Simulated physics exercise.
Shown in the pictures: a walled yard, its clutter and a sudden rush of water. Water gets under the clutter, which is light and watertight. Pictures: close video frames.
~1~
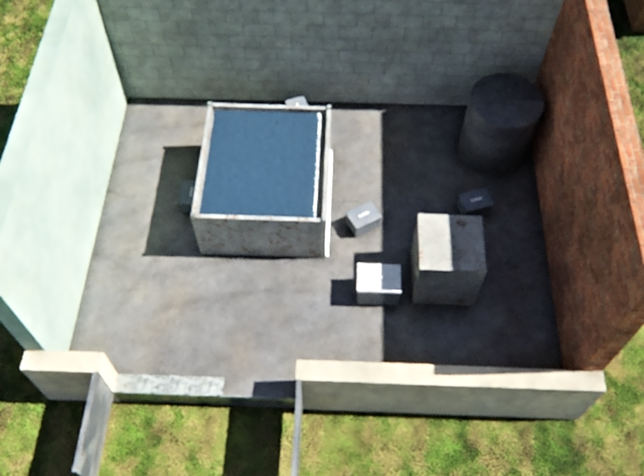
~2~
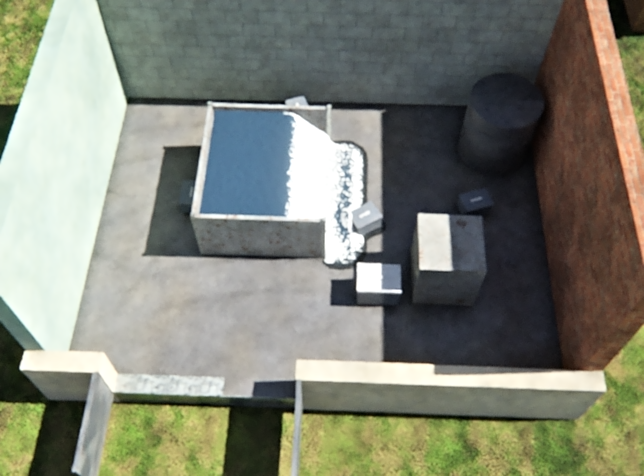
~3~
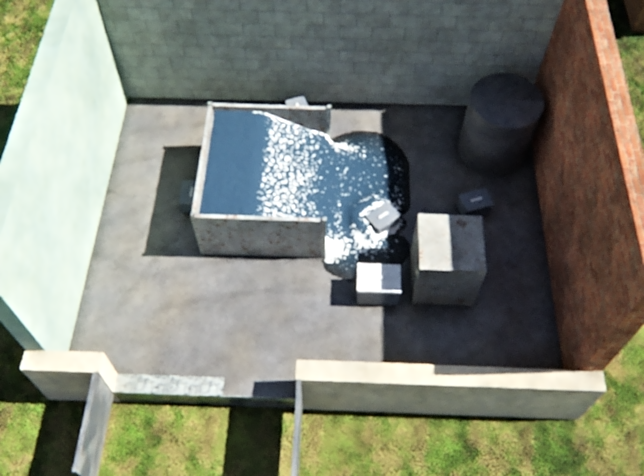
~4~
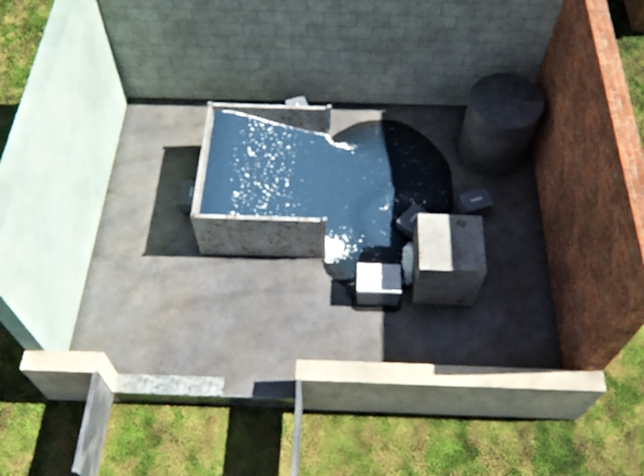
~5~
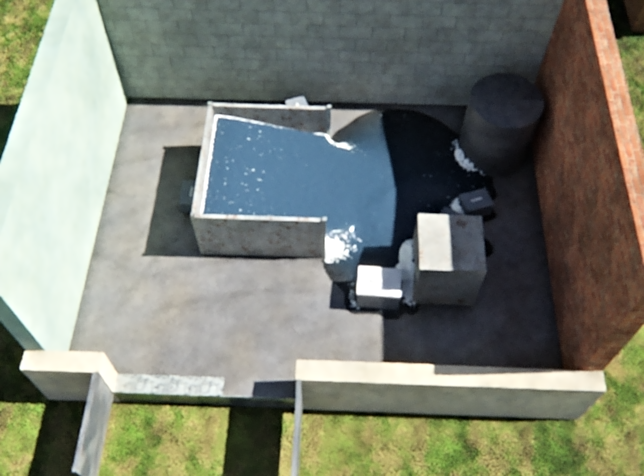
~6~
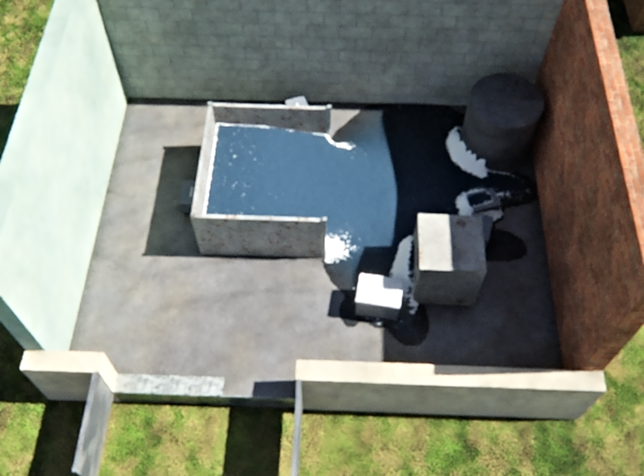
Water bursts from the open right side of a low, grey-walled tank in a paved yard, seen from a fixed, high viewpoint. Grey, pale green and red-brick walls enclose the yard, with a dark cylinder at the back right and pale boxes near a taller block. Foaming, then darkening, the water spreads rightward, carrying a small grey box behind the block, then reaches the cylinder and nudges the white box slightly.
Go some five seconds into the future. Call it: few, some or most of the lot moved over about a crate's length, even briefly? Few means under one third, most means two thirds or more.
Most.
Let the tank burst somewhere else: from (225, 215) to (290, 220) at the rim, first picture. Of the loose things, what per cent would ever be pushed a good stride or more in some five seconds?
Near 0 in a hundred.
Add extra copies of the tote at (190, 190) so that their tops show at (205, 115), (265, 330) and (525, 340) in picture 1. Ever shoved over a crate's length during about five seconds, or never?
The answers, in order, are displaced a stride, displaced a stride and displaced a stride.
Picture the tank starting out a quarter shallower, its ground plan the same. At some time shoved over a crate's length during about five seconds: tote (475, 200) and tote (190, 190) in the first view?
First: At least that much; second: Shy of that.
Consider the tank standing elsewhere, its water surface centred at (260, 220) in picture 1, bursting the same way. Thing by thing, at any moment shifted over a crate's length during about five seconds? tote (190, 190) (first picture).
Lab note for this piece: Stayed below that mark.
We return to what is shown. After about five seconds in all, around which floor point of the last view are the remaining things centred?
Around (204, 242).
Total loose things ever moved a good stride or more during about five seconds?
The total is 4.
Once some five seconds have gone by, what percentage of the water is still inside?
I'd put it near 98 per cent.
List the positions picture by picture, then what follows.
A tote at (364, 215), on the bottom; a chest at (379, 278), on the bottom; 0 of 5 have shifted, in the first picture.
A tote at (365, 215) rests on the ground; a chest at (379, 278), on the bottom; 0 of 5 have shifted, in the second picture.
A tote at (383, 216), on the bottom, close to its start; a chest at (379, 278), on the bottom; 1 of 5 have shifted, in the third picture.
A tote at (414, 218), on the bottom, a stride from its start; a chest at (379, 278) rests on the ground; 1 of 5 have shifted, in the fourth picture.
A tote at (448, 221), on the bottom, a stride from its start; a chest at (380, 281), on the bottom, close to its start; 2 of 5 have shifted, in the fifth picture.
A tote at (480, 227), on the bottom, far from its start; a chest at (380, 290) rests on the ground, close to its start; 3 of 5 have shifted, in the sixth picture.
A moment on, 3 of 5 are well off their spots; 1 afloat.
Next, 3 of 5 are well off their spots; 2 afloat.
Later, 3 of 5 are well off their spots; 2 afloat.
In the end, 4 of 5 are well off their spots, and 4 have been at some point; 3 afloat.
